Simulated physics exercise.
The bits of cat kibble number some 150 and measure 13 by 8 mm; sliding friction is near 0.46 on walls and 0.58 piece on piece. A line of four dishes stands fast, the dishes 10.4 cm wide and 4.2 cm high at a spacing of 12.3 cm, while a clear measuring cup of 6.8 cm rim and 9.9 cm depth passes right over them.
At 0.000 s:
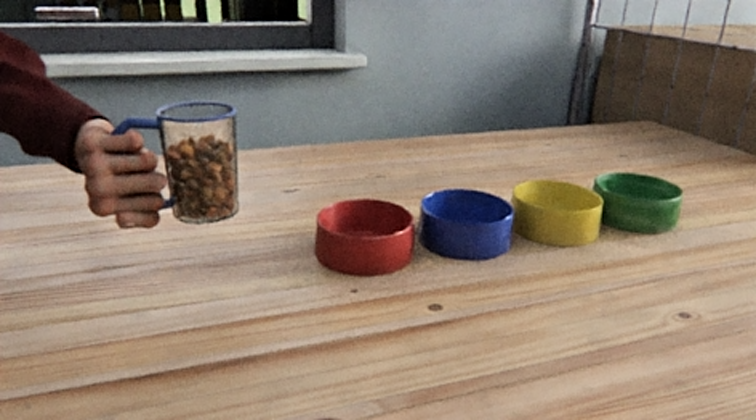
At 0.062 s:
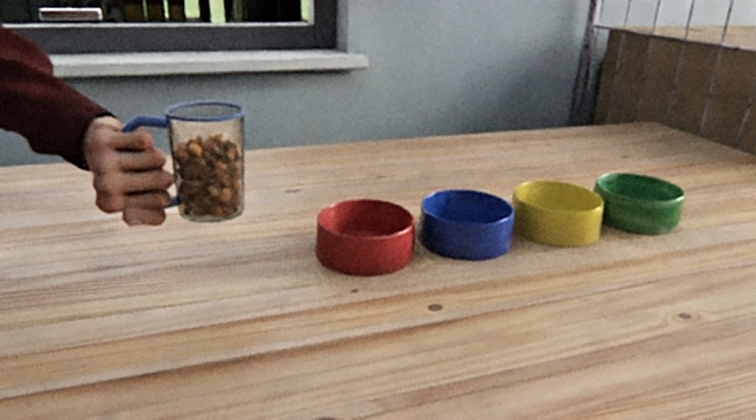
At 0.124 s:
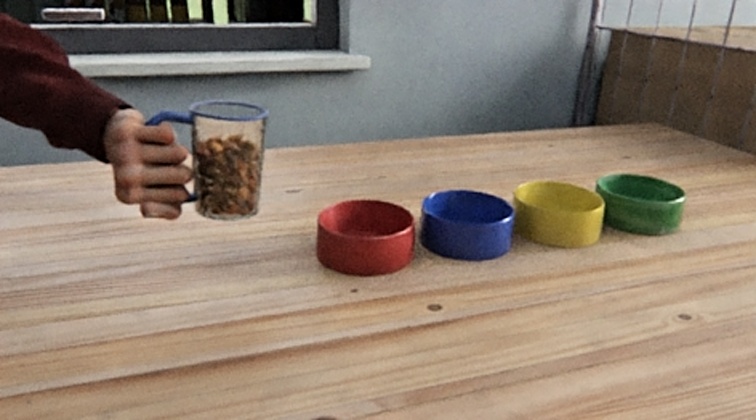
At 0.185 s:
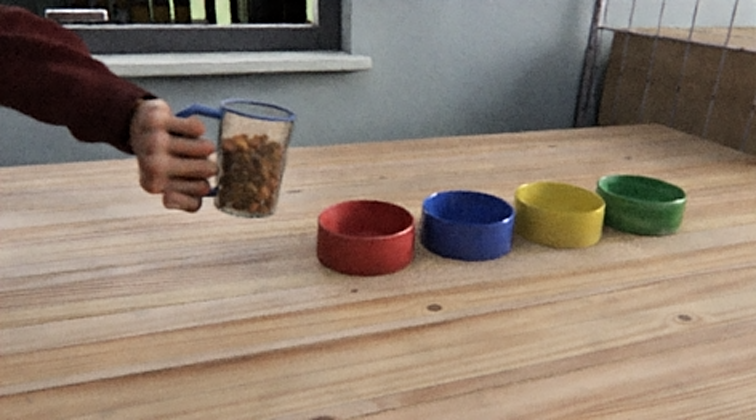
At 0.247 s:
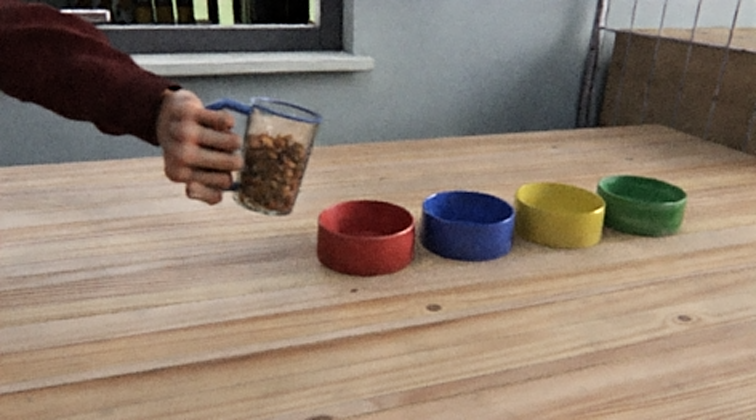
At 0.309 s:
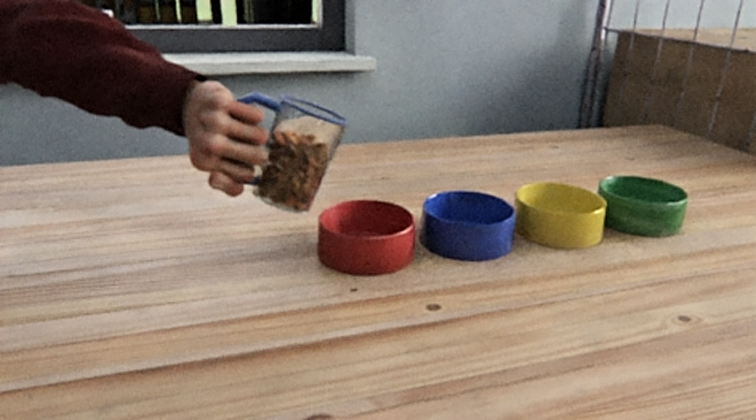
On a pale wooden table beside a grey wall and window sill, seen from slightly above by a nearly still camera, four round dishes sit in a slanting row: red, blue, yellow and green from left to right. At the left, a hand in a dark red sleeve holds a clear, blue-rimmed cup of brown kibble by its handle. The hand carries the cup rightward toward the red dish, gradually tilting it to the right.
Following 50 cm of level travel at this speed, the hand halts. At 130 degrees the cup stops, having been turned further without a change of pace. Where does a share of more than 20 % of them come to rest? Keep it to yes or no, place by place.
Place by place: Red no, blue no, green yes, yellow no, counter no.
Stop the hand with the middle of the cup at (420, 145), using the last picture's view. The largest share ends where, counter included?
Result: Biggest portion at blue.
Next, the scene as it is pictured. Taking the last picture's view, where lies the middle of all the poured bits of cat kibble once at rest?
Somewhere near (647, 204) in the last picture.
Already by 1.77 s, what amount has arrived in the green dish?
I'd say around 100 per cent.
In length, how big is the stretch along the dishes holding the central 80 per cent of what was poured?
6 centimetres.
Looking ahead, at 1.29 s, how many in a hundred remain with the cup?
Near 95 per cent of the load.
After 0.90 s, tilt 73 degrees; cup holds 100 %.
After 1.29 s, tilt 107 degrees; cup holds 95 %, green 5 %.
After 1.77 s, tilt 130 degrees; cup holds 0 %, green 100 %.
In the end, at 2.1 s, red 0 %, blue 0 %, green 100 %, yellow 0 %, counter 0 %.
